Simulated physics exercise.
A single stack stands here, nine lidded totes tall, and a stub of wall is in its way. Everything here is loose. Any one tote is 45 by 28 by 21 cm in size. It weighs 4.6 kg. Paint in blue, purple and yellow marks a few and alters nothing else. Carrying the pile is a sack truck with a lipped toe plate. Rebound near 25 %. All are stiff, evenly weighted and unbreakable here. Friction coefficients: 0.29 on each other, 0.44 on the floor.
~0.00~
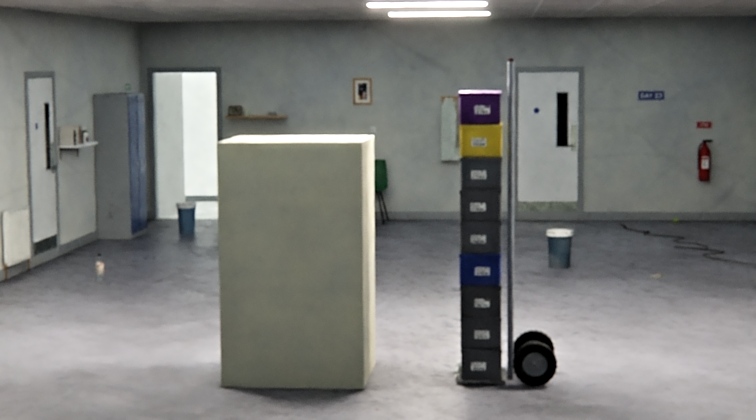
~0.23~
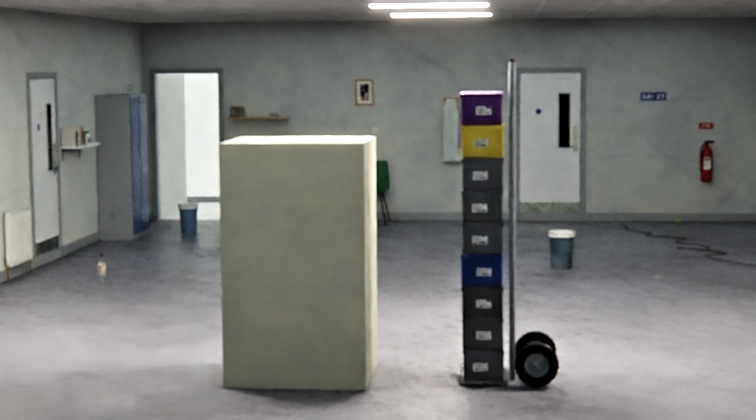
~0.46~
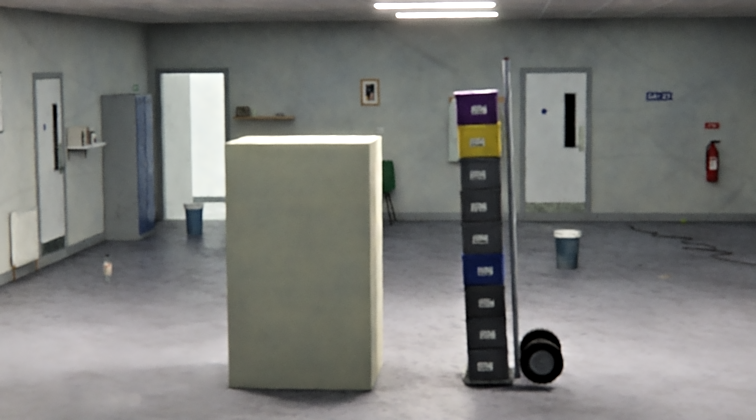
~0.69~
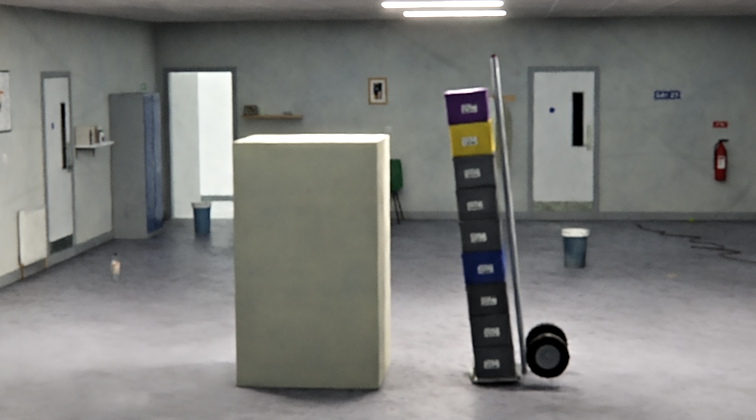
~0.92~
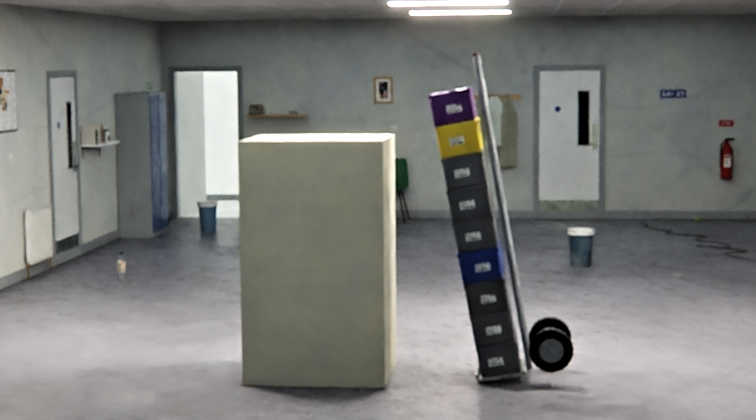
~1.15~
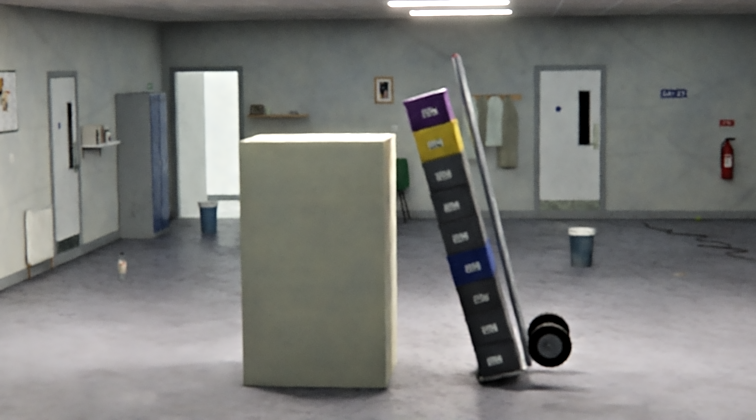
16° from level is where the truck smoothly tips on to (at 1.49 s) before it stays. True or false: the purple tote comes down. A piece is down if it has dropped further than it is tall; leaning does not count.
False.
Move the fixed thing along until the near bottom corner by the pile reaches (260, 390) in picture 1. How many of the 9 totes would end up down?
I reckon the answer is 7.
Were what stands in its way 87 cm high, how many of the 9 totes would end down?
Then the number is 3.
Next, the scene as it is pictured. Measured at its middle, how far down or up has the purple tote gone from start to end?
Net change: Some 5 cm lower.
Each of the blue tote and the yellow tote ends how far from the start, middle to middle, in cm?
Blue shifts close to 40 cm and yellow close to 60 cm.
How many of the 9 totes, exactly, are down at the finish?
That makes 0.
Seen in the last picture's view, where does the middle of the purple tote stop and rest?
At about (402, 116).
Around 1.24 s, none of the 9 totes down, 9 disturbed; purple tote tipped 18°; yellow tote tipped 18°.
Around 1.38 s, none of the 9 totes down, 9 disturbed; purple tote tipped 32°; blue tote tipped 23°.
Finally (2.5 s), none of the 9 totes down, 9 disturbed; purple tote tipped 25°; blue tote tipped 25°; yellow tote tipped 25°. Seen by the last camera, middles, purple tote near (402, 116), blue tote near (450, 267).
